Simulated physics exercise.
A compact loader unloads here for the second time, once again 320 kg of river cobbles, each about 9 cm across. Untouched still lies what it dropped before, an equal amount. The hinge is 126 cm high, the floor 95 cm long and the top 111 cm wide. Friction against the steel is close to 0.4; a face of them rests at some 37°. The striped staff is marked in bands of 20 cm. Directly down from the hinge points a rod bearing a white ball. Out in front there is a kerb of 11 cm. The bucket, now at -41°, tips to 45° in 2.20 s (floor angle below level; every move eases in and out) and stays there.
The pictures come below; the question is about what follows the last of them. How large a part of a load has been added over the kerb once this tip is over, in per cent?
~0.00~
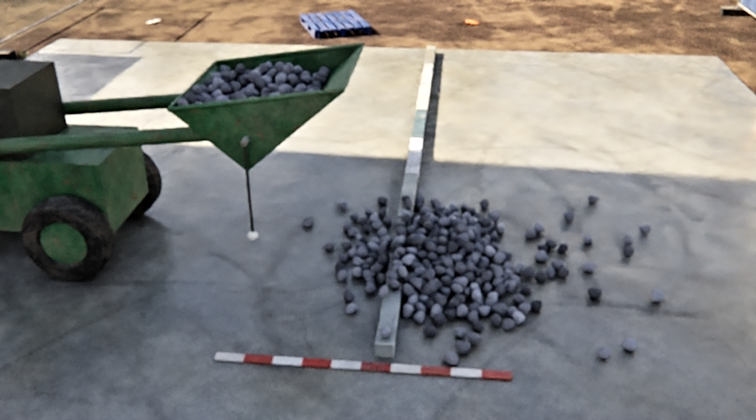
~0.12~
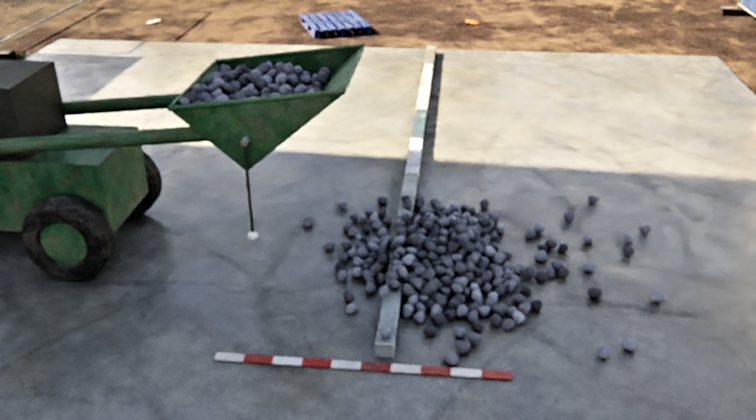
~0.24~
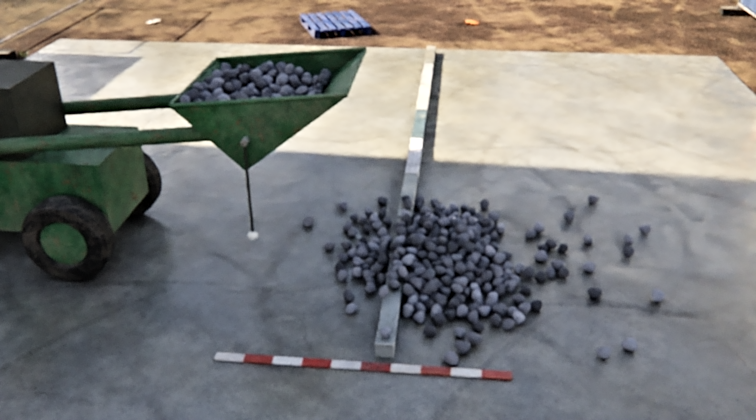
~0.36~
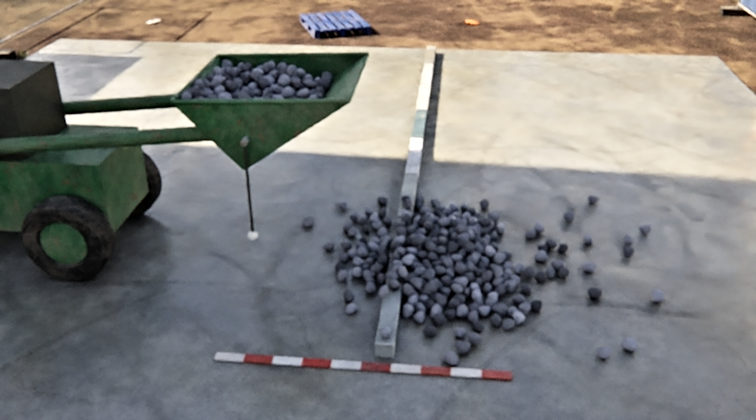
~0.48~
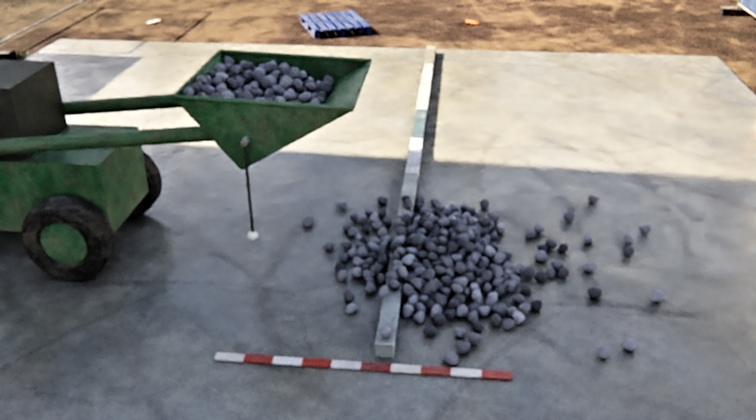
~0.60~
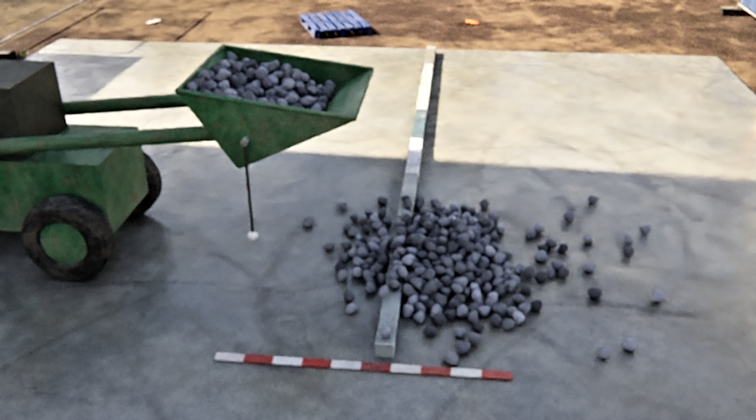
Around 13 per cent is added.
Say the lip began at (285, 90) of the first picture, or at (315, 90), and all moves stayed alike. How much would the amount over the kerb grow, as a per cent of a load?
Some 0 percent, and then 5 percent.
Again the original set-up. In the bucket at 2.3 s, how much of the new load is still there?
I'd say about 10 per cent.
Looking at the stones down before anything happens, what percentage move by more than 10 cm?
Close to 5 per cent.
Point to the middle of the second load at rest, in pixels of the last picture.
Around (368, 247).
After 1.6 s the floor is at 32°; in per cent of one load, 97 in the bucket, 22 on this side of the kerb, 80 over the kerb; the foremost stones are at (619, 255).
After 2.3 s the floor is at 45°; in per cent of one load, 8 in the bucket, 106 on this side of the kerb, 86 over the kerb; the foremost stones are at (619, 255).
After 2.7 s the floor is at 45°; in per cent of one load, 0 in the bucket, 108 on this side of the kerb, 91 over the kerb; the foremost stones are at (619, 255).
After 5.3 s the floor is at 45°; in per cent of one load, 0 in the bucket, 106 on this side of the kerb, 93 over the kerb; the foremost stones are at (619, 255). Net gain over the kerb, 13.
